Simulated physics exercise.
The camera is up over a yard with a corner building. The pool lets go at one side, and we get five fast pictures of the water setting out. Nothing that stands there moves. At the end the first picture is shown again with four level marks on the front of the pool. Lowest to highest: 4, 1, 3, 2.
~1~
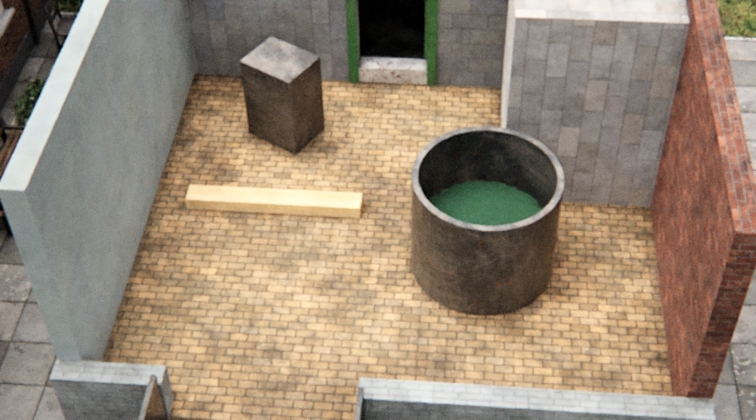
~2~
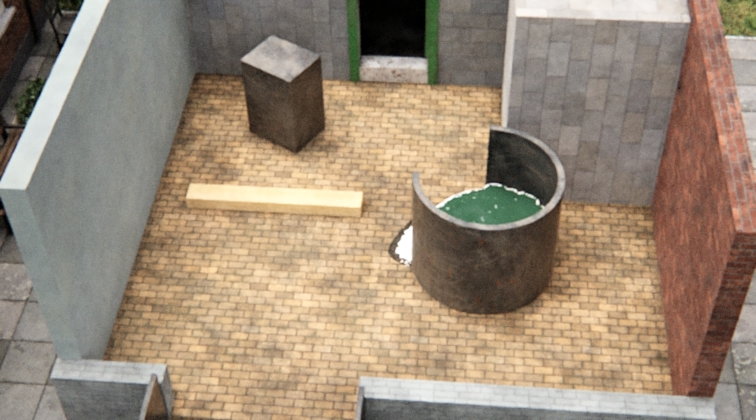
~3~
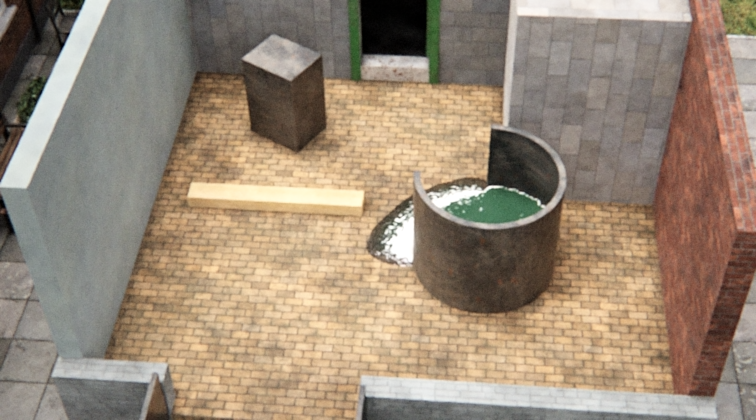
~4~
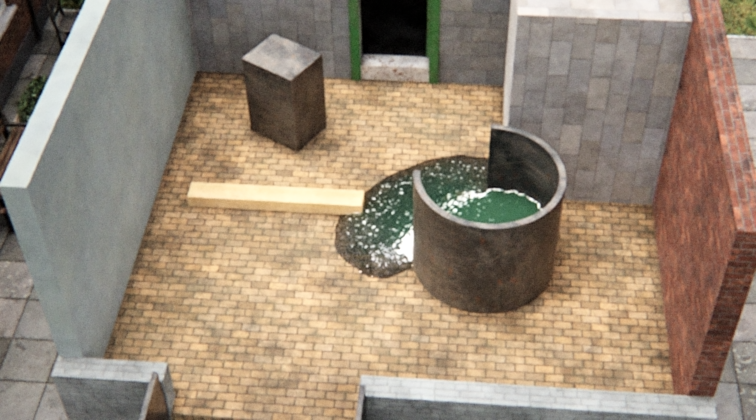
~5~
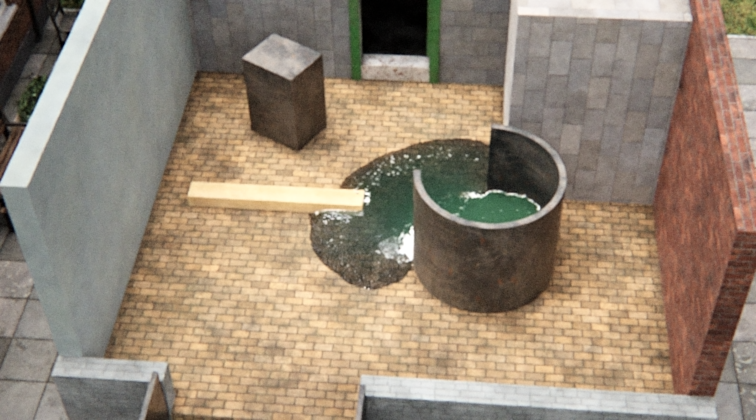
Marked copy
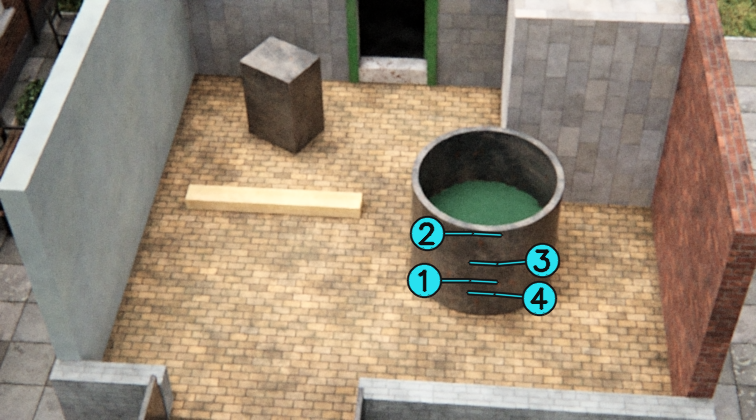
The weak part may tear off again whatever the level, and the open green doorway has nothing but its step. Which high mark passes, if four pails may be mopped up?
Take 3.
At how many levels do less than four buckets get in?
Three of the four.
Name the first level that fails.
The answer is 2.
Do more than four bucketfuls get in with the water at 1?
No.
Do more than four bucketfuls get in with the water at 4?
No.
On the marked copy, 1 at (482, 281); 2 at (486, 234); 3 at (484, 263); 4 at (481, 293); from the bottom up 4, 1, 3, 2.
With 1, nothing gets over.
With 2, about 10 bucketfuls get in.
With 3, a bucket or two gets in.
With 4, nothing gets over.
